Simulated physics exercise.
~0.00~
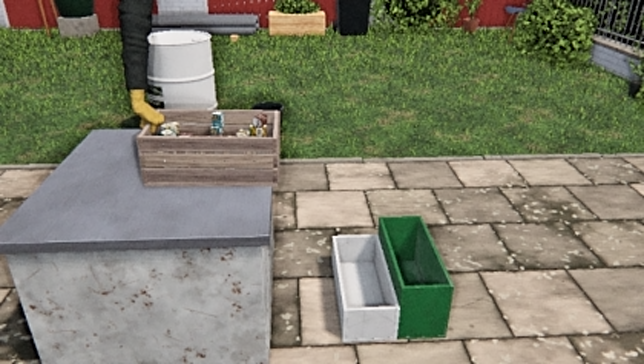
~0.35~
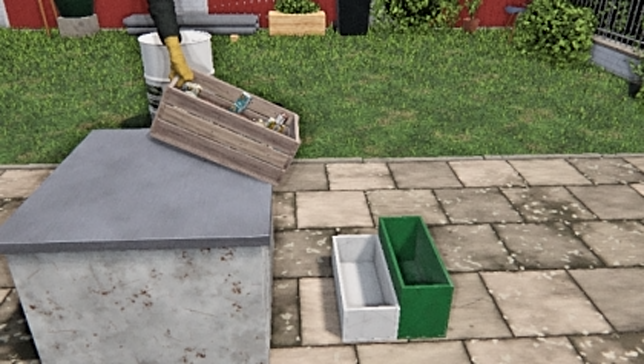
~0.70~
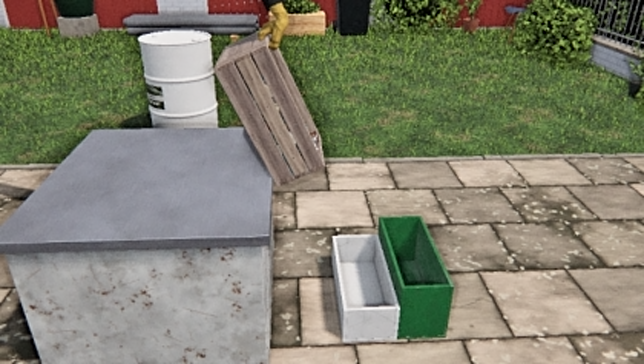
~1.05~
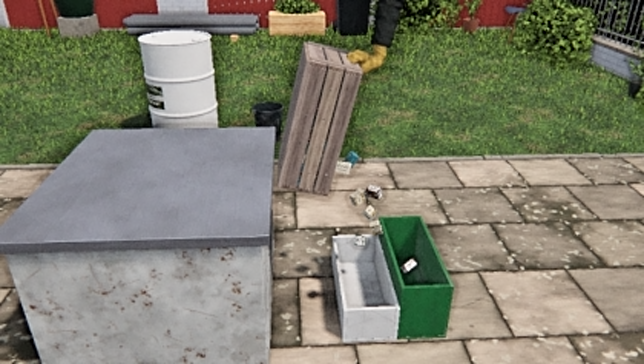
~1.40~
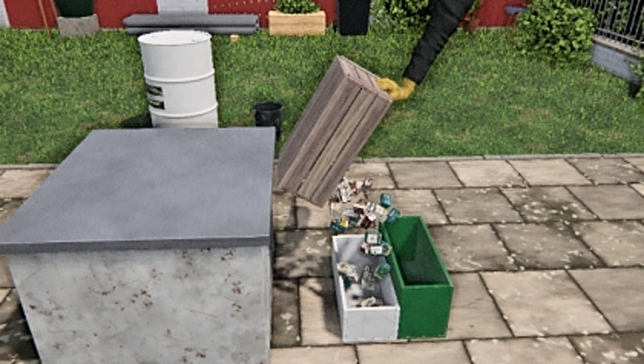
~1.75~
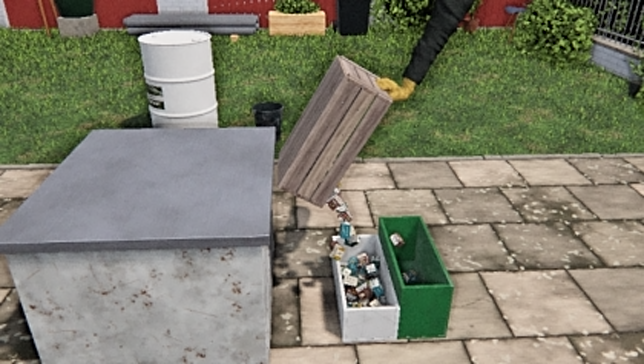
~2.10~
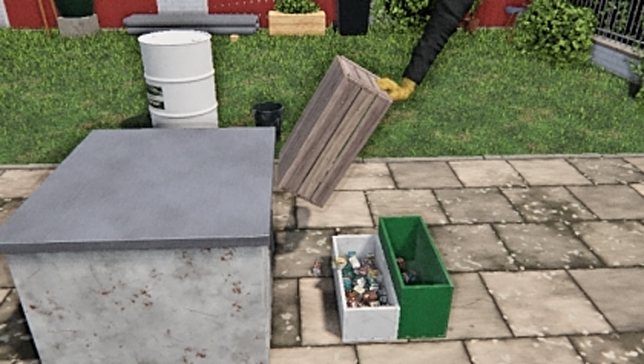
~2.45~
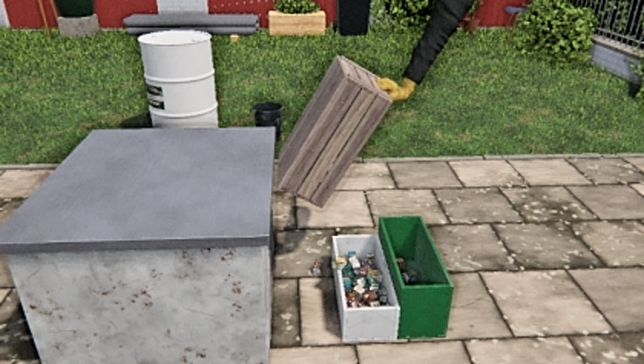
At the start, a yellow-gloved hand holds a wooden crate of small cartons on a grey-topped bench, with a white box and a green tote on the paving to the right. The hand raises the crate's back end, tipping it rightward over the bench edge. As it swings past upright, a few cartons drop out, one landing in the green tote. The crate tilts further and the rest pour down in a stream, mostly into the white box. Finally the crate hangs still, with the white box holding a large heap and the green tote only a few.
